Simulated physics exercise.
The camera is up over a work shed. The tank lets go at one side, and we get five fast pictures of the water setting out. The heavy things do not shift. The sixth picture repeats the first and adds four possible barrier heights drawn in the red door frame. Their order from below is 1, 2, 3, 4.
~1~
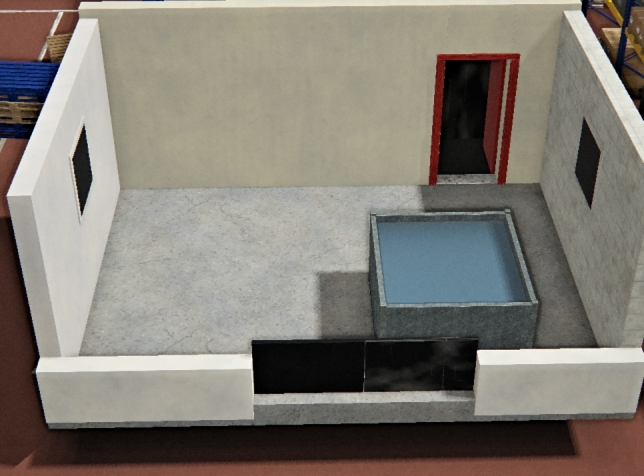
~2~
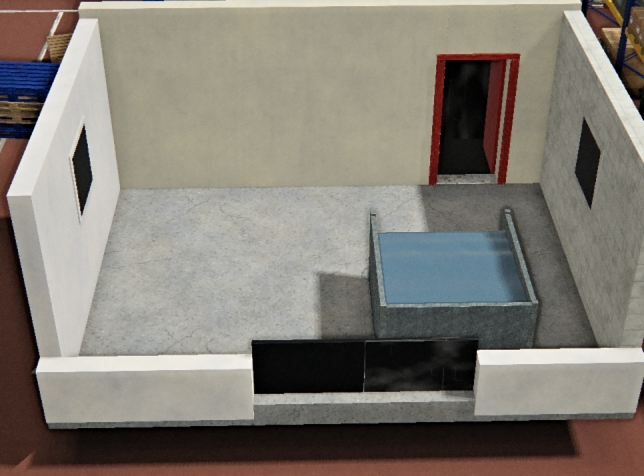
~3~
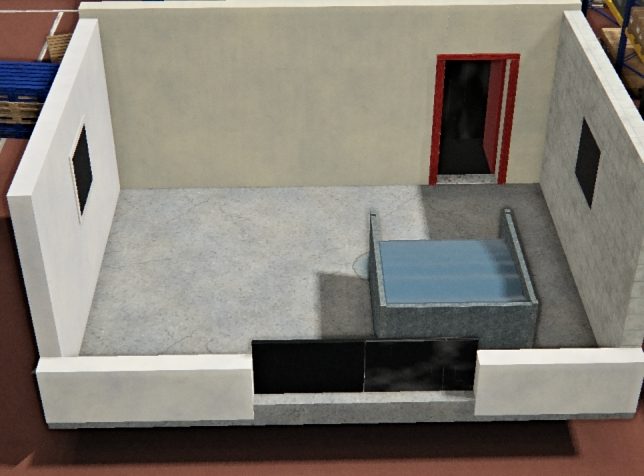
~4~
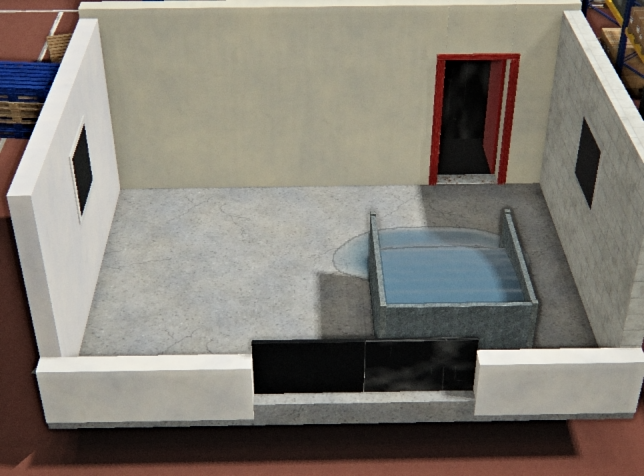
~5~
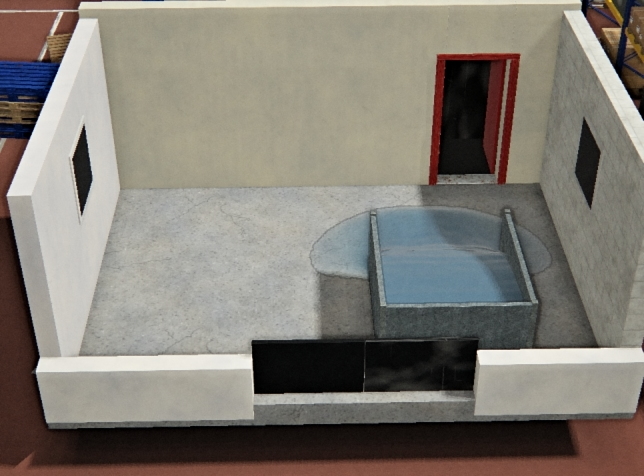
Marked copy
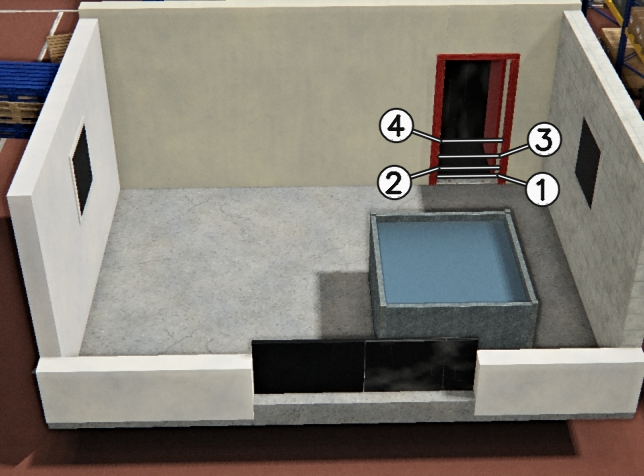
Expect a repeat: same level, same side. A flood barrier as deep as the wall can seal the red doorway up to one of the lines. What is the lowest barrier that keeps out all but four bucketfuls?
Go for 3.
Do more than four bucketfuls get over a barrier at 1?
Yes, that goes wrong.
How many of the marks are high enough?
Two of the four.
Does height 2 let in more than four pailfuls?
Yes, that goes wrong.
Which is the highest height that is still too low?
The answer is 2.
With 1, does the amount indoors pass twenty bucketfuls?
Yes.
In white, 1 at (468, 176); 2 at (468, 167); 3 at (469, 156); 4 at (471, 140); from the bottom up 1, 2, 3, 4.
With 1, dozens of bucketfuls pour in.
With 2, about 14 bucketfuls get in.
With 3, a splash gets over, under a bucket.
With 4, nothing gets over.
